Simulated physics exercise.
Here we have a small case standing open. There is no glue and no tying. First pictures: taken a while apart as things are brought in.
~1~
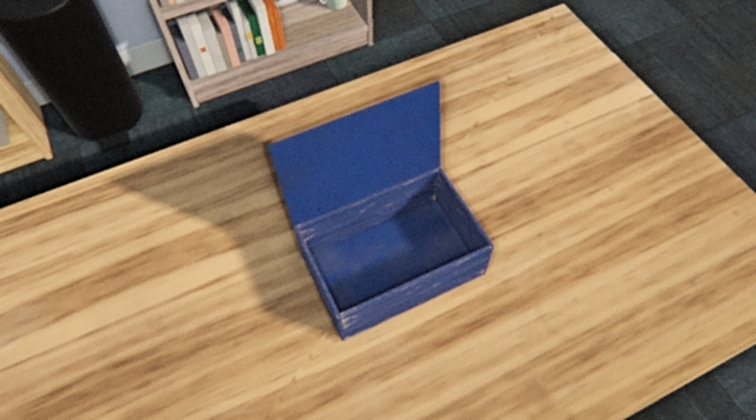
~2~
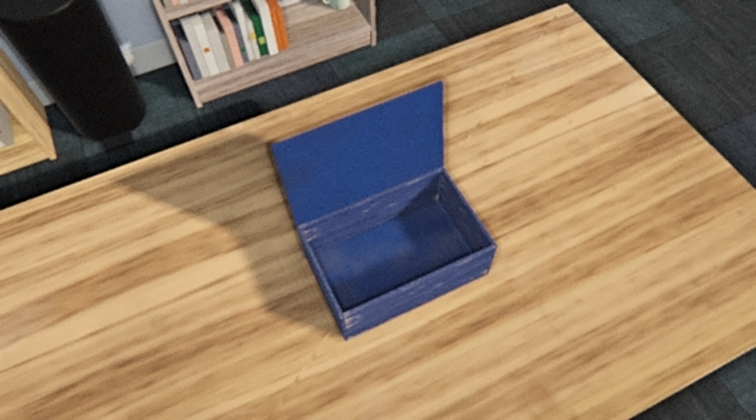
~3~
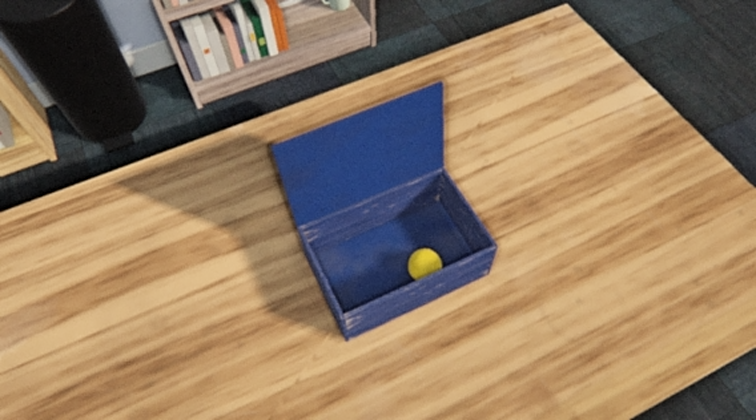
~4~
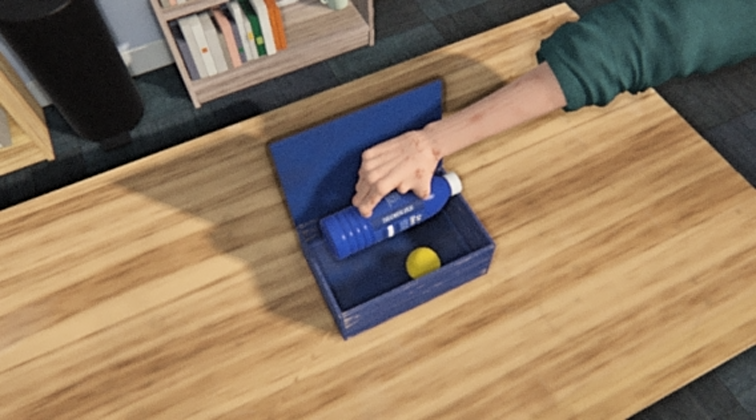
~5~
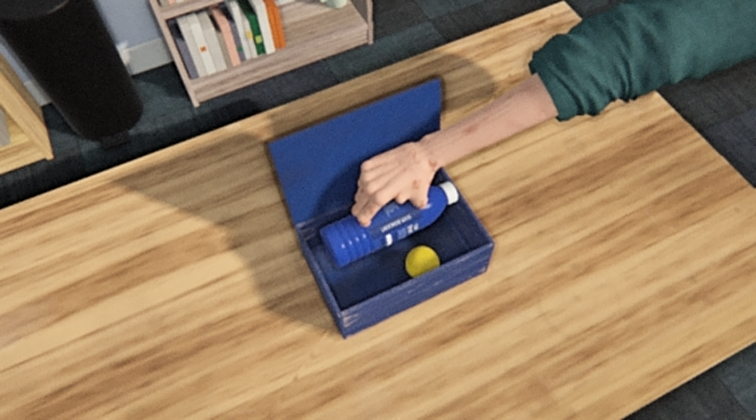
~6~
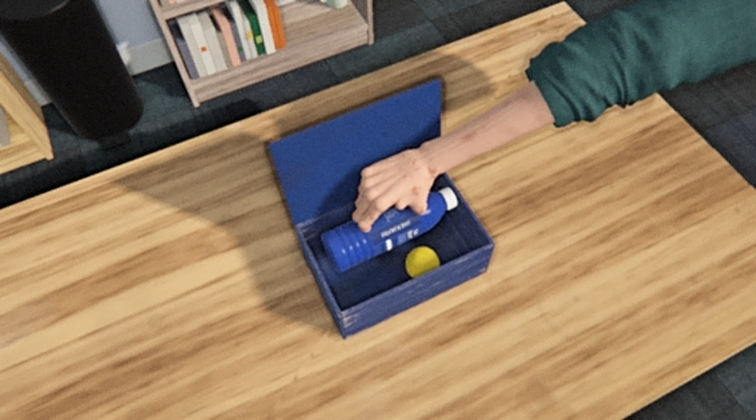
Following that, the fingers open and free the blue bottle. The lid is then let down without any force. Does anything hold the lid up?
Most likely the lid comes to rest on the rim.
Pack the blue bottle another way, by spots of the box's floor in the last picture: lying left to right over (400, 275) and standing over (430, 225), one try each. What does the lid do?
The first time it seals the box, the second time it cannot come down.
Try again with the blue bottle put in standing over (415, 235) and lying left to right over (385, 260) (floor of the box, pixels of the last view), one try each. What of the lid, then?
Trial 1: Lid propped open. Trial 2: Lid lowered.
Then, 1.20 s on from there, lid starting down; blue bottle shifted about its own width near (384, 231).
Then, 1.80 s on from there, lid 34° above the rim; blue bottle shifted about its own width near (384, 231).
In the end, lid shut; moved from the start, blue bottle; yellow lemon unmoved. At the end, from the last picture's camera, blue bottle near (384, 232).
